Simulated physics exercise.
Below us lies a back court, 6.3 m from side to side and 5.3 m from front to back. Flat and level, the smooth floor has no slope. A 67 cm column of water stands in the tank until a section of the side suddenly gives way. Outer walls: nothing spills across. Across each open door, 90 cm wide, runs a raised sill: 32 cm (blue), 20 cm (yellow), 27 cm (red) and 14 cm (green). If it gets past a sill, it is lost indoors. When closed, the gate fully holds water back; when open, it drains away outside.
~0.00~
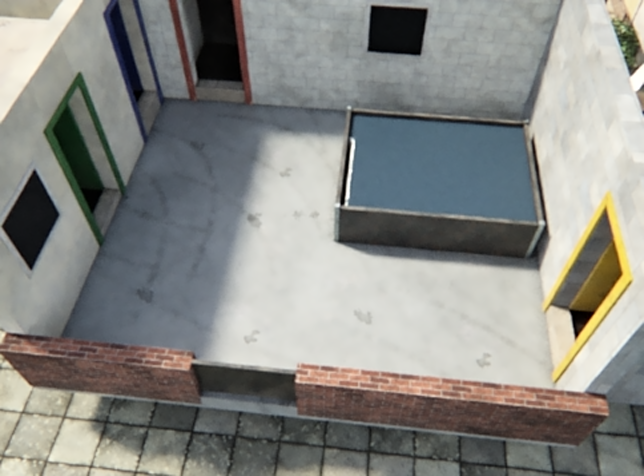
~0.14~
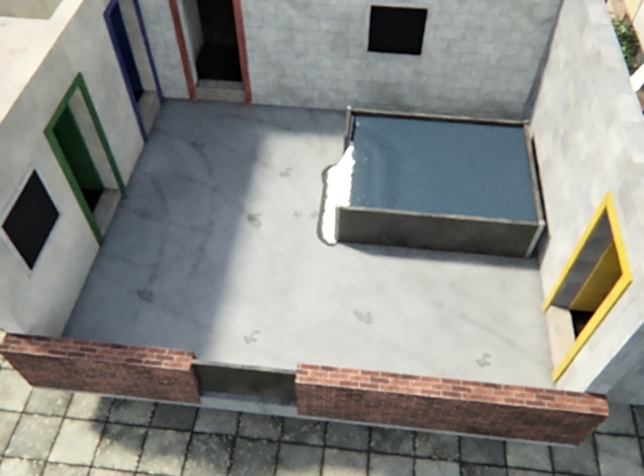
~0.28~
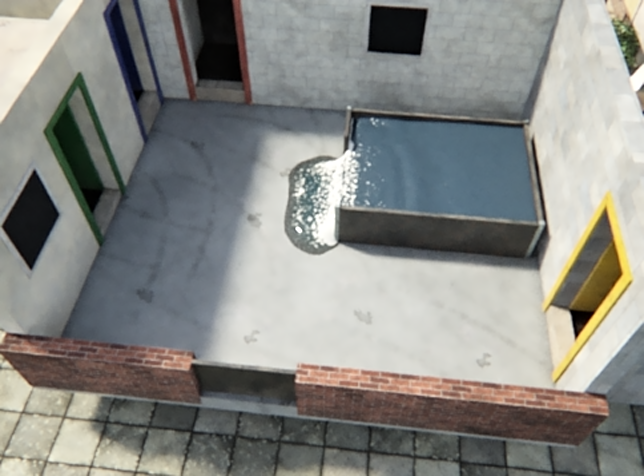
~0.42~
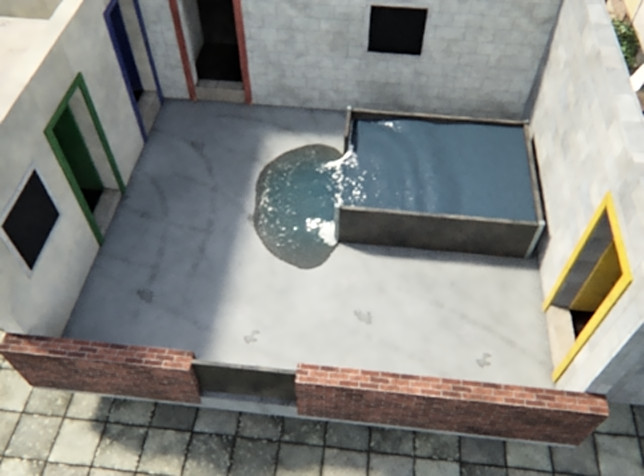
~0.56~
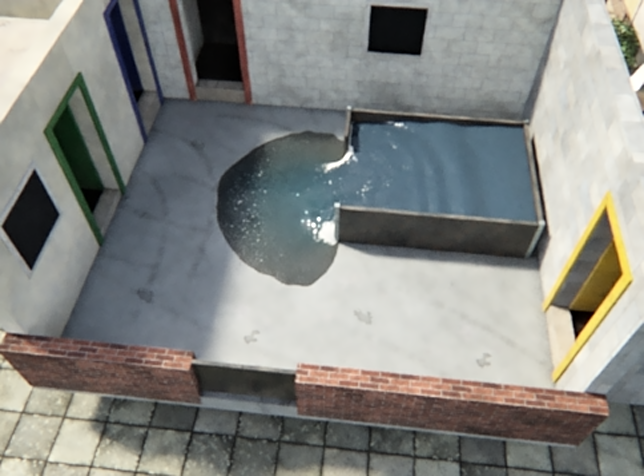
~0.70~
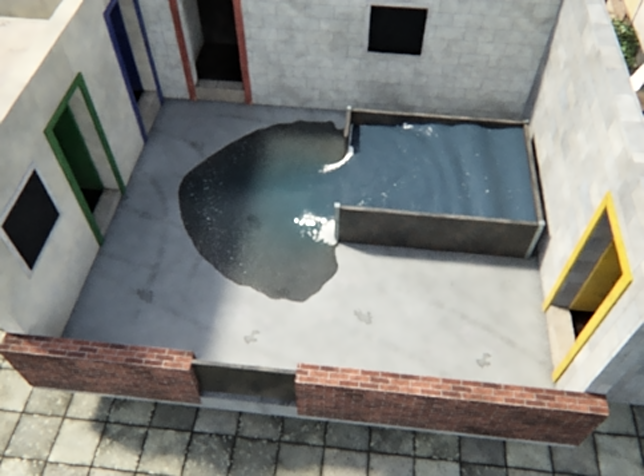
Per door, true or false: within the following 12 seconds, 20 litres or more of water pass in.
Blue door: False. Yellow door: False. Red door: False. Green door: True.
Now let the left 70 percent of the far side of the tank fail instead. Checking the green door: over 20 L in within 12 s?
Measured against that limit, the green door stays within it.
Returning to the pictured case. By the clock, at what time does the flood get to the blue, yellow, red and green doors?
Blue = 1.3 s, yellow = 5.5 s, red = 1.3 s, green = 1.0 s.
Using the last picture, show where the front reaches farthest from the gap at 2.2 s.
I'd mark it close to (51, 362).
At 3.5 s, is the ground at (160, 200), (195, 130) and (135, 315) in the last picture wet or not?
First spot submerged, second submerged, third submerged.
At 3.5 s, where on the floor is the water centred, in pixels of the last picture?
The water is centred near (287, 207).
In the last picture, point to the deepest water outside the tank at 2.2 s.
About (51, 362).
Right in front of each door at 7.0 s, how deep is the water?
You'd get blue at 15 cm, yellow at 13 cm, red at 15 cm, and green at 15 cm.
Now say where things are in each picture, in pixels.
In the first picture, still water, 67 cm deep, in the tank at (437, 166).
In the second picture, the front is at (335, 168), 0.8 m from the gap at (343, 194); 0.3 m2 of floor is under water; 67 cm left at the back of the tank.
In the third picture, water pours out at (343, 195) and has run 1.0 m, to (306, 165); typically 11 cm deep outside, 67 cm at the tank's back.
In the fourth picture, the front is at (267, 173), 1.4 m from the gap at (343, 195); 2.4 m2 of floor is under water; 67 cm left at the back of the tank.
In the fifth picture, water pours out at (343, 196) and has run 1.9 m, to (229, 175); typically 7 cm deep outside, 67 cm at the tank's back.
In the sixth picture, the front is at (191, 177), 2.5 m from the gap at (343, 196); 5.8 m2 of floor is under water; 66 cm left at the back of the tank.
After 1.4 s water covers 45 % of the floor and is deepest (36 cm) near (329, 212); blue door 9 cm at the sill, 0 L in, yellow door not reached, red door 2 cm at the sill, 0 L in, green door 25 cm at the sill, 12 L in.
After 2.2 s water covers 55 % of the floor and is deepest (48 cm) near (51, 362); blue door 24 cm at the sill, 0 L in, yellow door not reached, red door 8 cm at the sill, 0 L in, green door 31 cm at the sill, 75 L in.
After 3.5 s water covers 55 % of the floor and is deepest (31 cm) near (57, 349); blue door 25 cm at the sill, 1 L in, yellow door not reached, red door 19 cm at the sill, 0 L in, green door 26 cm at the sill, 175 L in.
After 7.0 s water covers 100 % of the floor and is deepest (24 cm) near (533, 239); blue door 15 cm at the sill, 1 L in, yellow door 13 cm at the sill, 0 L in, red door 15 cm at the sill, 0 L in, green door 15 cm at the sill, 229 L in.
After 12.0 s water covers 100 % of the floor and is deepest (17 cm) near (319, 390); blue door 10 cm at the sill, 1 L in, yellow door 15 cm at the sill, 0 L in, red door 10 cm at the sill, 0 L in, green door 9 cm at the sill, 230 L in.
